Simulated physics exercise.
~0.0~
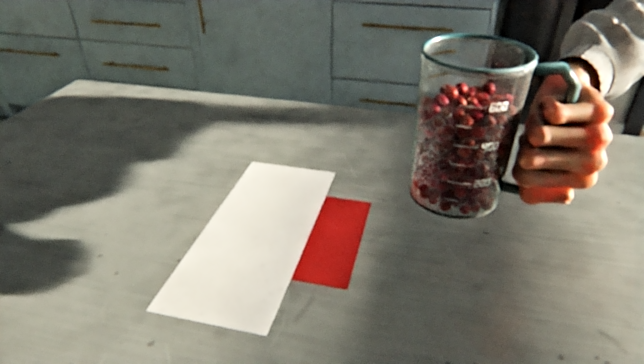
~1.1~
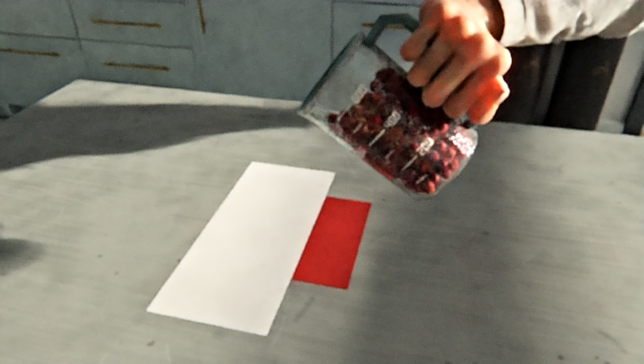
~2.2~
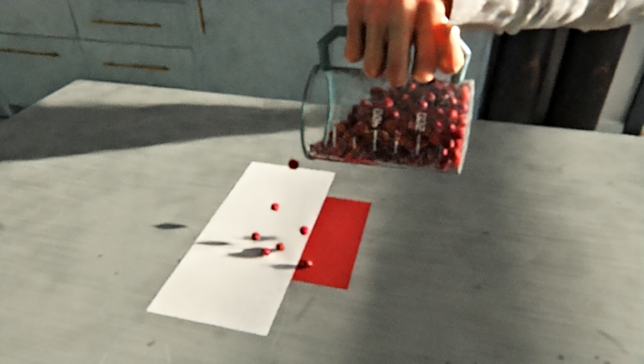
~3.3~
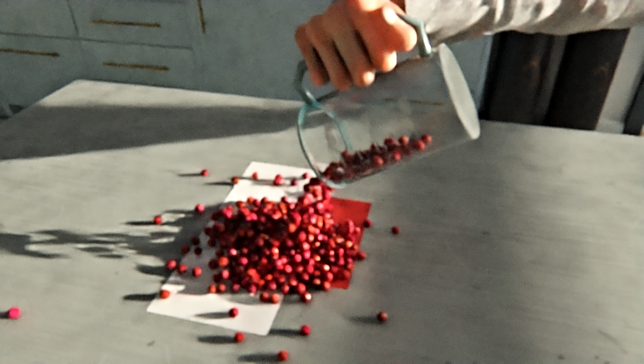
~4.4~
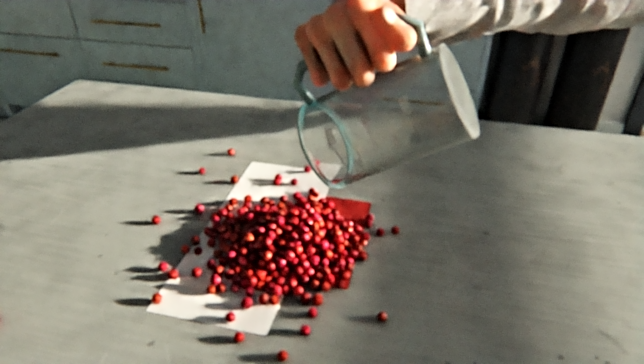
On a grey kitchen table, a hand tips a clear jug leftward, pouring out cranberries that heap over white and red mats.
